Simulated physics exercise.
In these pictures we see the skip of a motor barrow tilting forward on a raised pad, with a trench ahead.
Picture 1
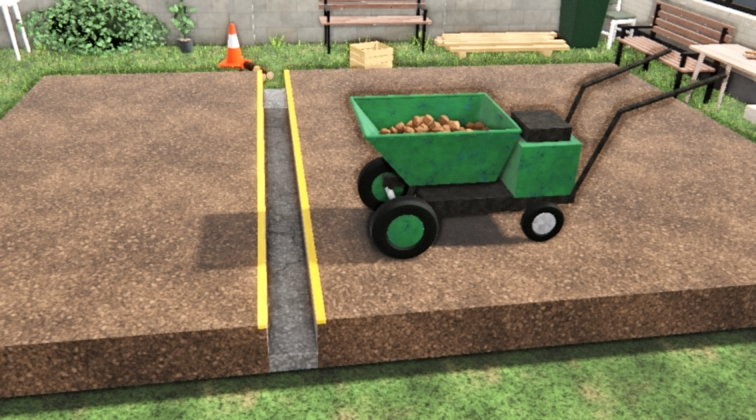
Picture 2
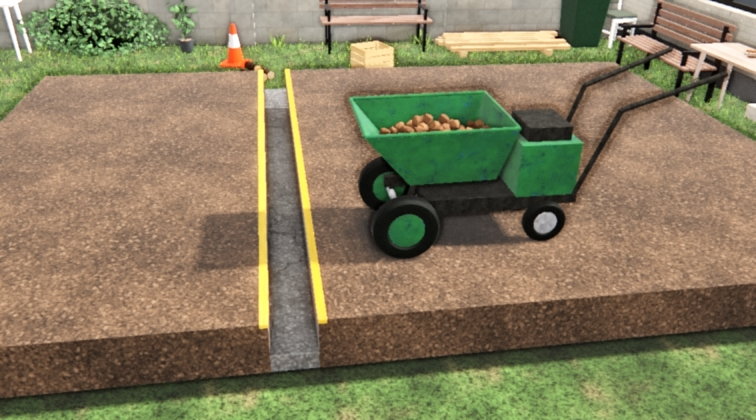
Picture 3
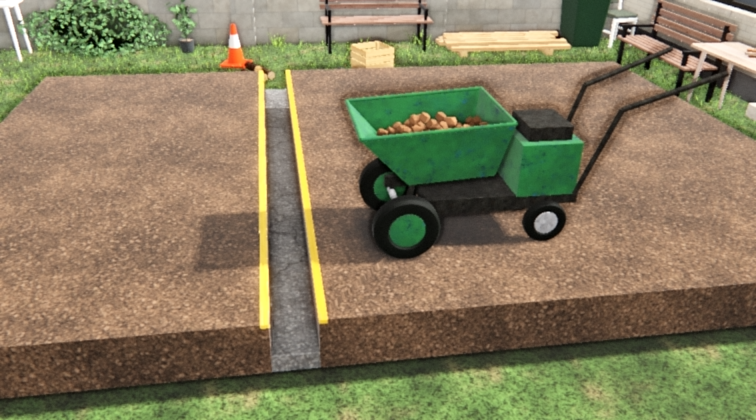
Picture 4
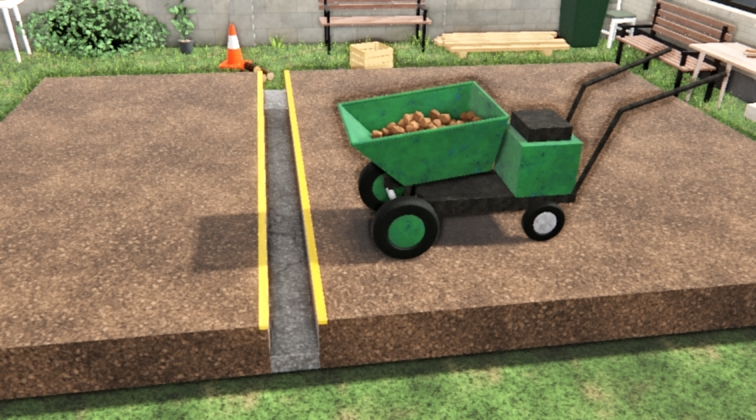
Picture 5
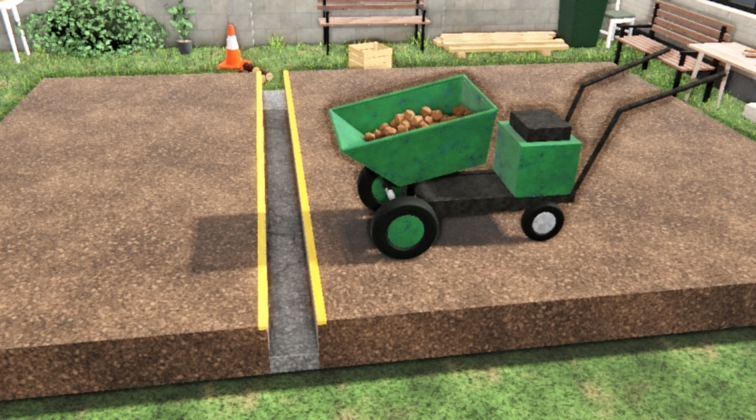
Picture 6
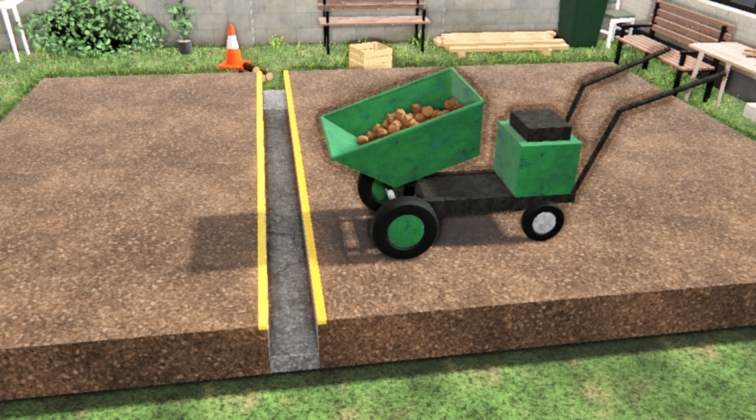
To begin with, a green motor barrow stands still on a raised brown pad, its skip level and loaded with brown clods, with a narrow yellow-edged trench to its left. The skip then tilts gradually forward to the left, its rear rising and its front lip lowering, until it is clearly tipped with the clods still inside.
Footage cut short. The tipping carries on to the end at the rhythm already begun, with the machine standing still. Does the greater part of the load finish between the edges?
Yes.
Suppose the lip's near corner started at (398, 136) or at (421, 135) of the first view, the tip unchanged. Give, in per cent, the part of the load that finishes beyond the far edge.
About 0 percent the first time, about 0 percent the second.
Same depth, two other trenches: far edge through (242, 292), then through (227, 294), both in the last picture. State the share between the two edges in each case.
I'd put it near 100 in a hundred, then near 100 in a hundred.
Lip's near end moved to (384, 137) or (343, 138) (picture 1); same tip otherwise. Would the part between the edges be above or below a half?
Stop 1: Beyond half. Stop 2: Short of half.
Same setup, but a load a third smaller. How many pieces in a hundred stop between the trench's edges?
About 80 per cent.
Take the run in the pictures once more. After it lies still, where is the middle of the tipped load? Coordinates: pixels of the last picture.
About pixel (280, 258).
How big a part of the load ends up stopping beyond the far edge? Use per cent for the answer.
30 percent.
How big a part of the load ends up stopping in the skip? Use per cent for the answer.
It comes to about 0 percent.
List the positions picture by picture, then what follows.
The first frame shows lip of the skip at (366, 137), level; top of the load at (438, 131), clay clods; first edge of the trench at (316, 286); far edge at (262, 290), the trench under half as wide as the skip, and about as deep as wide.
The second frame shows lip of the skip at (366, 138), level; top of the load at (438, 130).
The third frame shows lip of the skip at (361, 140), tipped barely; top of the load at (448, 133).
The fourth frame shows lip of the skip at (353, 145), tipped a little; top of the load at (442, 131).
The fifth frame shows lip of the skip at (342, 151), tipped a little; top of the load at (445, 123).
The sixth frame shows lip of the skip at (332, 159), tipped clearly; top of the load at (442, 116); first edge of the trench at (317, 286); far edge at (263, 291).
Soon after the last picture, skip tipped steeply; all in the skip.
A little later, skip tipped right over; most in the skip; a small part in or heaped over the trench; a stray few beyond it.
Later still, skip tipped right over; a small part in the skip; about two thirds in or heaped over the trench; about a quarter beyond it.
By the end, skip tipped right over; most in or heaped over the trench; about a quarter beyond it.
